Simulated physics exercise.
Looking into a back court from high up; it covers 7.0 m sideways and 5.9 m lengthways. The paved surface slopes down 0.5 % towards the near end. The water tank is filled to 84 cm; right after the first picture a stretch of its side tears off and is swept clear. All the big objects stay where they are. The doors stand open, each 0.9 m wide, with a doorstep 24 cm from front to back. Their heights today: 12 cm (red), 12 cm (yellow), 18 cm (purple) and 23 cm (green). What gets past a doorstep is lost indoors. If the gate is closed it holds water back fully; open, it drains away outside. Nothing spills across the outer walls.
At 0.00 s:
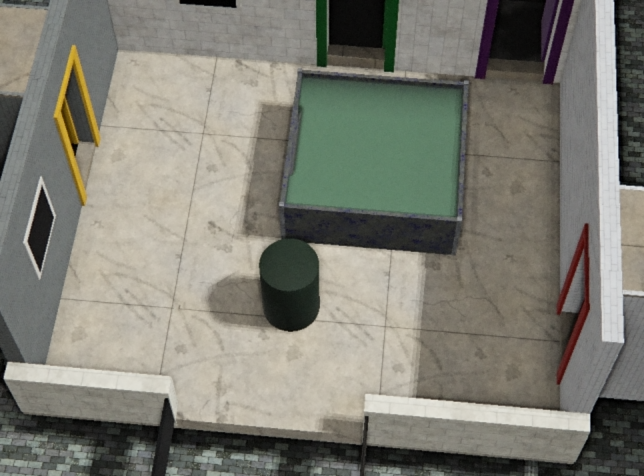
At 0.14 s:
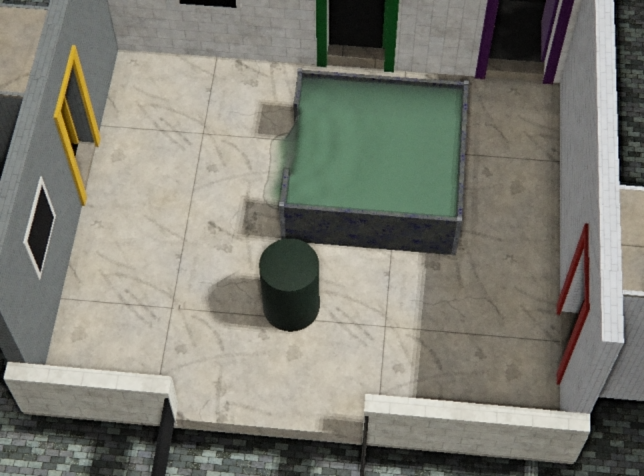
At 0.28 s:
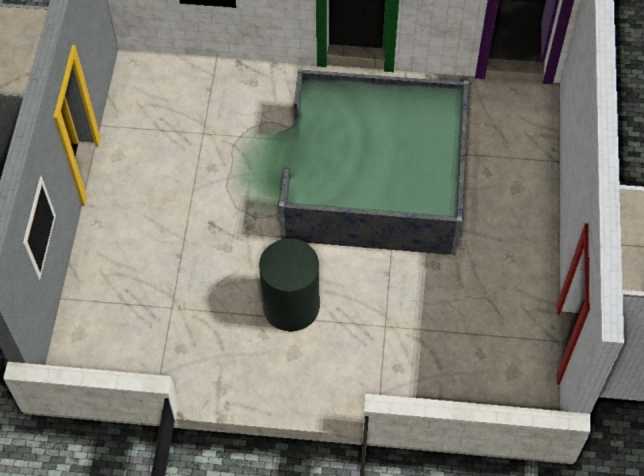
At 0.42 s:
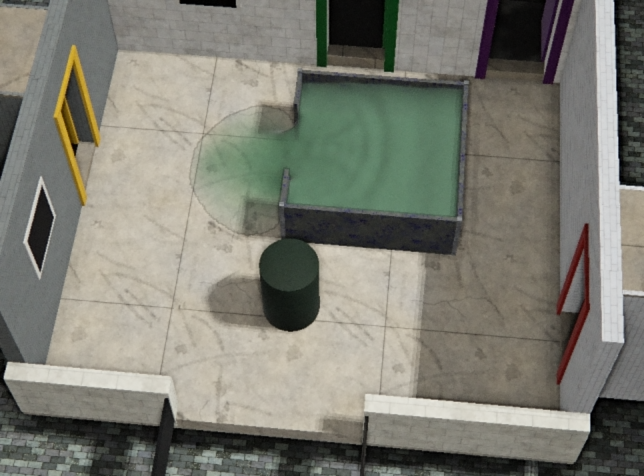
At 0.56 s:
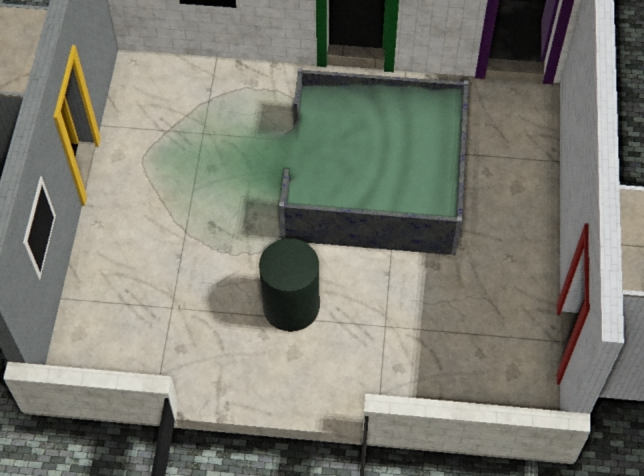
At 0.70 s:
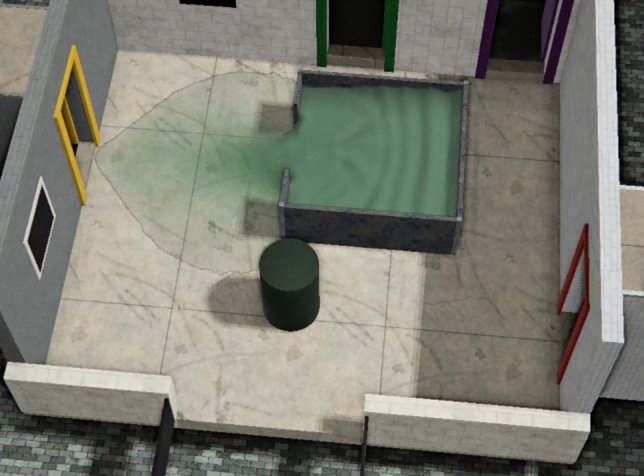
Square tank of green water in a walled court opening on its left side, water spreading leftward across the pale paved floor.
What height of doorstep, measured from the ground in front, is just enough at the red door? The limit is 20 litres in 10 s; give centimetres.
At least 7 cm or so.
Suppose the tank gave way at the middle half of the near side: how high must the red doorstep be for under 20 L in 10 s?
Some 15 cm.
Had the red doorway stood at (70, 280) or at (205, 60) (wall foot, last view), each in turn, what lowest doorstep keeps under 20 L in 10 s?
About 17 and 18 cm.
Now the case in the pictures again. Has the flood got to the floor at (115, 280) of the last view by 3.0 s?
It is under water.
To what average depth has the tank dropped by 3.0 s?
Some 43 cm.
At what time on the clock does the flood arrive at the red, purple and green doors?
Red 6.0 s, purple 4.5 s, green 3.4 s.
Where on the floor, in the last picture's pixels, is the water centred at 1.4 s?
Around (323, 177).
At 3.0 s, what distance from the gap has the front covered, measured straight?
Roughly 4.8 m.
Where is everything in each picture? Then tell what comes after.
The first picture shows the water tank at (377, 146) is whole and still, 84 cm deep; the red door at (572, 311) is dry.
In the second picture, the front is at (269, 197), 0.3 m from the gap at (294, 159); 0.3 m2 of floor is wet, 84 cm left at the back.
In the third picture, the gap is at (294, 161), the front 0.9 m out at (233, 190); the back of the water tank holds 84 cm.
In the fourth picture, the gap is at (294, 162), the front 1.5 m out at (195, 177); the back of the water tank holds 84 cm.
In the fifth picture, water pours out at (294, 162) and has run 2.2 m, to (149, 166); about 7 cm deep outside, 82 cm at the back.
In the sixth picture, the gap is at (294, 161), the front 2.9 m out at (102, 159); the back of the water tank holds 73 cm; the red door at (572, 311), 4.7 m from the gap, is still 4.2 m from the nearest water.
After 1.4 s water covers 35 % of the floor, deepest (50 cm) near (284, 174); it has not reached the red door.
After 3.0 s water covers 40 % of the floor, deepest (34 cm) near (41, 389); it has not reached the red door.
After 10.0 s water covers 95 % of the floor, deepest (18 cm) near (41, 389); 10 cm at the red door, 0 litres in over its 12 cm doorstep.
At the red door as built, the water arrived by 6.0 s and peaked near 12 cm at 9.4 s.
With a doorstep of 6.5 cm, 27 litres would have come in within the 10 s; with 9 cm, 6 litres. So under 20 litres takes about 7 cm.
